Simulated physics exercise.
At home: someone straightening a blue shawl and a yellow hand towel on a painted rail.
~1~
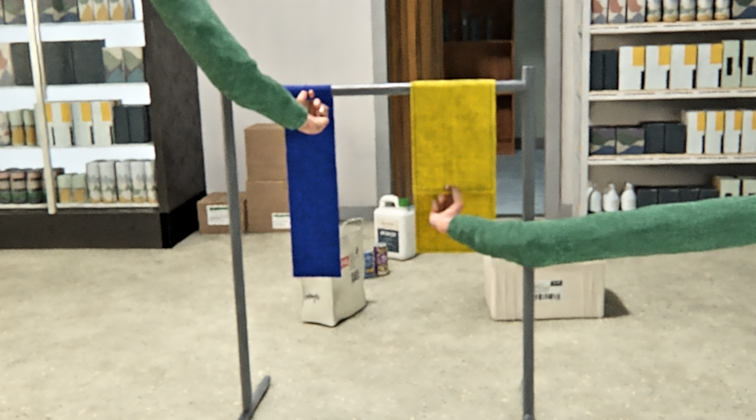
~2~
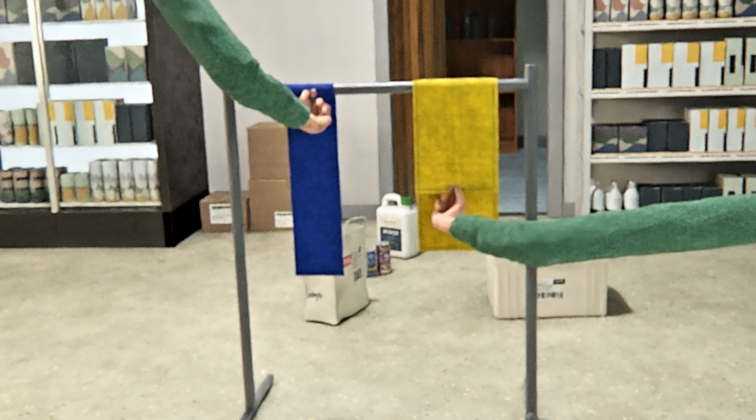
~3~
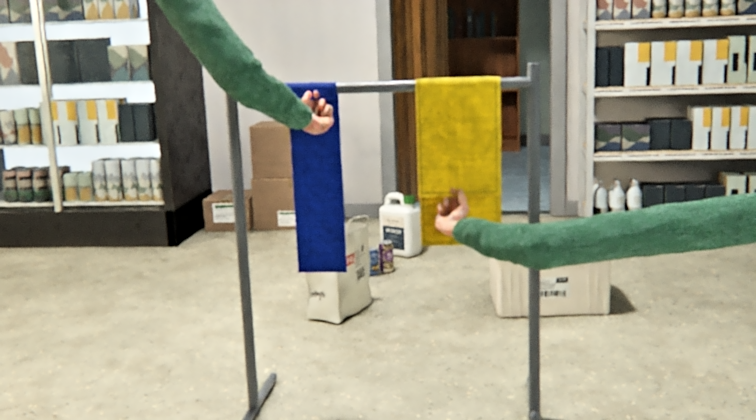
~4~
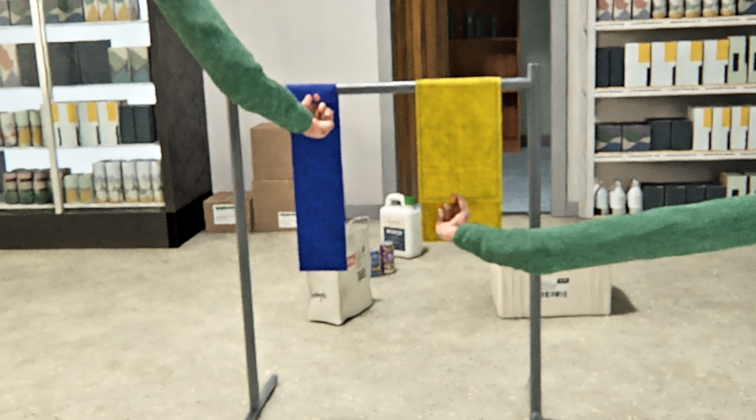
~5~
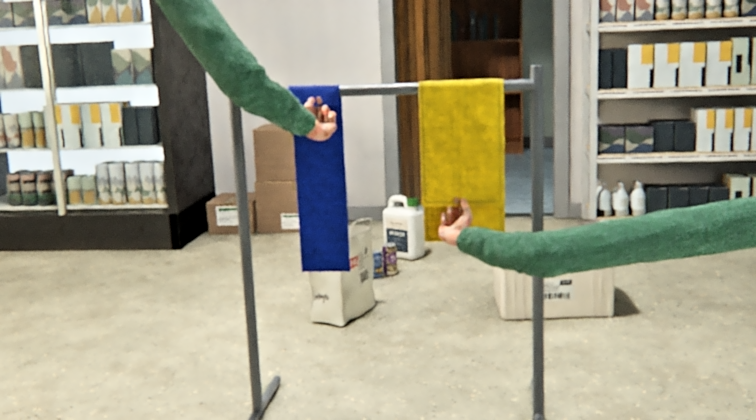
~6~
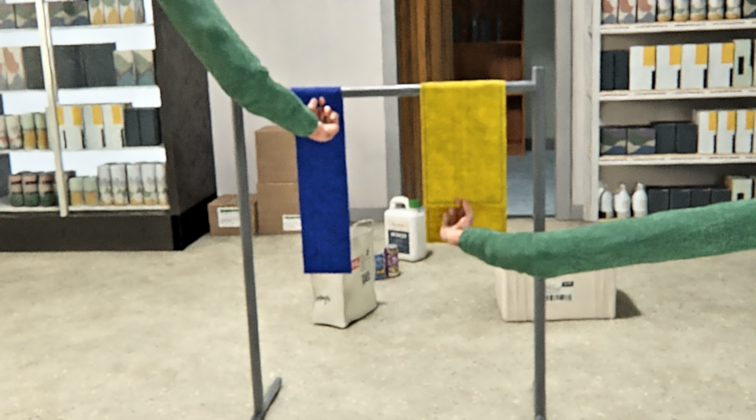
In a shop, two green-sleeved arms hold nearly still beside blue and yellow cloths on a rail.
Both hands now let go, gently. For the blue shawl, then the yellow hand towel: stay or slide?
The blue shawl slides off; the yellow hand towel hangs there.
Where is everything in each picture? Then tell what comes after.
The first picture shows shawl front hem (318, 95), back hem (329, 273); hand towel front hem (434, 189), back hem (436, 248).
The second picture shows shawl front hem (321, 94); hand towel front hem (437, 189).
The third picture shows shawl front hem (323, 95); hand towel front hem (439, 192).
The fourth picture shows shawl front hem (323, 99); hand towel front hem (440, 198).
The fifth picture shows shawl front hem (326, 101); hand towel front hem (443, 202).
The sixth picture shows shawl front hem (328, 102), back hem (339, 270), front far shorter than the back; hand towel front hem (445, 202), back hem (446, 238), front over half the back.
Then, 0.48 s past the final frame, shawl clear of the rail and dropping near (332, 346); hand towel unmoved.
Then, 0.76 s past the final frame, shawl in a heap on the floor; hand towel unmoved.
When it is over, shawl in a heap on the floor; hand towel unmoved. The blue shawl slips to the floor and the yellow hand towel keeps its place.
